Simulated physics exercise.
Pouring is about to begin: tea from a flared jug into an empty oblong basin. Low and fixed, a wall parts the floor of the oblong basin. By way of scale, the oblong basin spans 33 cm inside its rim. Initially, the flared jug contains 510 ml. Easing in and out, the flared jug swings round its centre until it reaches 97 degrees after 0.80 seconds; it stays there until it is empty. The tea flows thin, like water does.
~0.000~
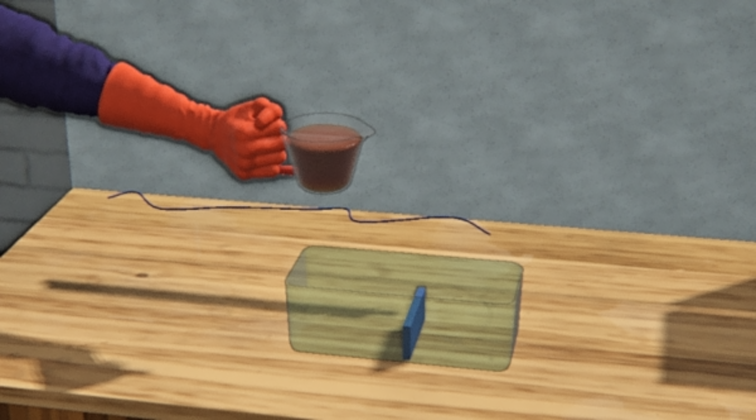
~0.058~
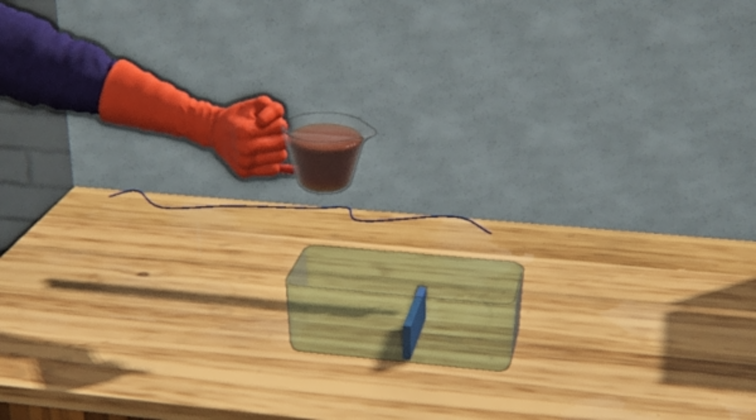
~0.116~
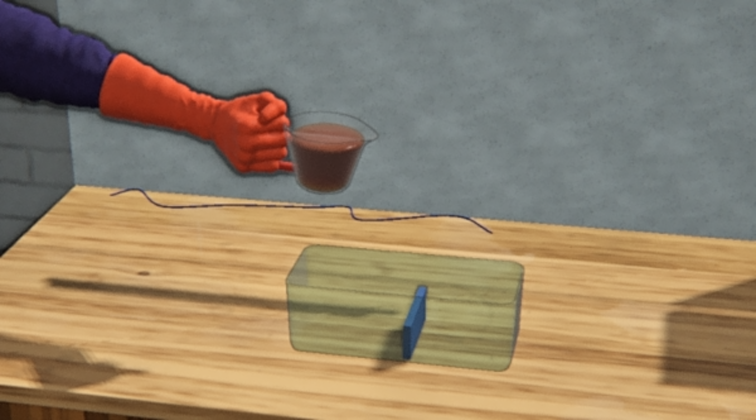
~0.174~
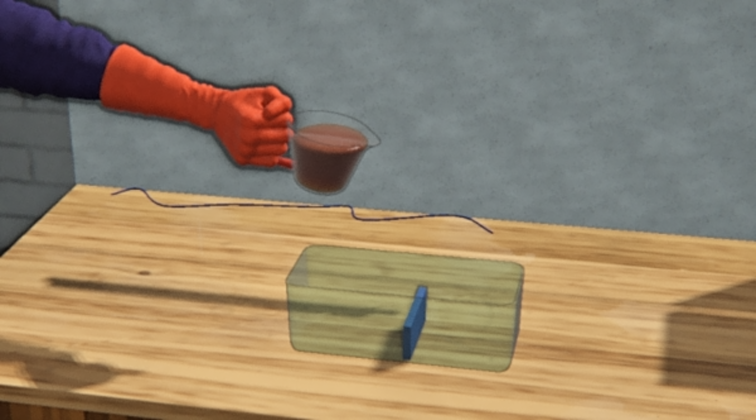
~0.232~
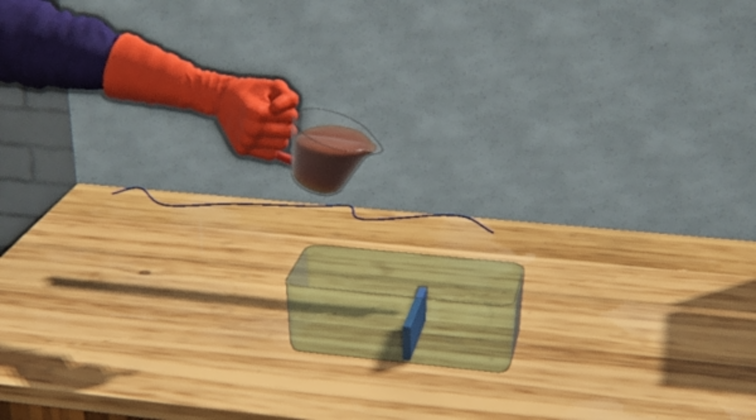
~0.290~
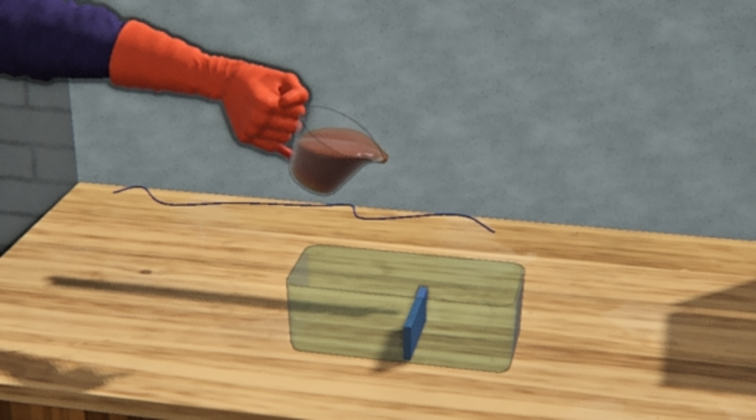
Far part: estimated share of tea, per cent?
46 per cent.
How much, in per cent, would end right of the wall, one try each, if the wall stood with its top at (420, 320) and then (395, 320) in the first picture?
It comes to 40 per cent, and then 85 per cent.
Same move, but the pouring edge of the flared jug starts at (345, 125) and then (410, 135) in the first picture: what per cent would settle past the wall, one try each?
Respectively about 5 and 95 percent.
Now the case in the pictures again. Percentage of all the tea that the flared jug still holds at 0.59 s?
I reckon about 40 in a hundred is still held.
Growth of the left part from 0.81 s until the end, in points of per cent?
Difference: Approx. 16 %.
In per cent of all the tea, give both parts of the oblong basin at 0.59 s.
Lab note: Left near 2, right near 22.
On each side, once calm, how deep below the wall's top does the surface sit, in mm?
Left side: Around 46 mm. Right side: Around 44 mm.
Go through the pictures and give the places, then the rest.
The first picture shows tilt 0°; pouring edge (376, 132); surface from (288, 132) to (364, 138); the oblong basin's rim runs from (295, 265) to (519, 285); the wall's top is at (414, 307).
The second picture shows tilt 1°; pouring edge (377, 133); surface from (289, 132) to (364, 138).
The third picture shows tilt 5°; pouring edge (379, 136); surface from (291, 131) to (366, 139).
The fourth picture shows tilt 11°; pouring edge (381, 143); surface from (294, 132) to (370, 142).
The fifth picture shows tilt 19°; pouring edge (383, 151); surface from (296, 135) to (377, 145).
The sixth picture shows tilt 28°; pouring edge (385, 160); surface from (298, 137) to (382, 152); 3 per cent is over the edge.
By 0.59 s the tilt is 82° and 41 per cent is still to pour, 2 is left of the wall and 22 right of it.
By 0.81 s the tilt is 97° and 5 per cent is still to pour, 37 is left of the wall and 46 right of it.
By 1.05 s the tilt is 97° and 0 per cent is still to pour, 52 is left of the wall and 46 right of it.
By 1.30 s the tilt is 97° and 0 per cent is still to pour, 52 is left of the wall and 46 right of it.
At rest 52 per cent lies left of the wall, 46 right of it and 1 outside.
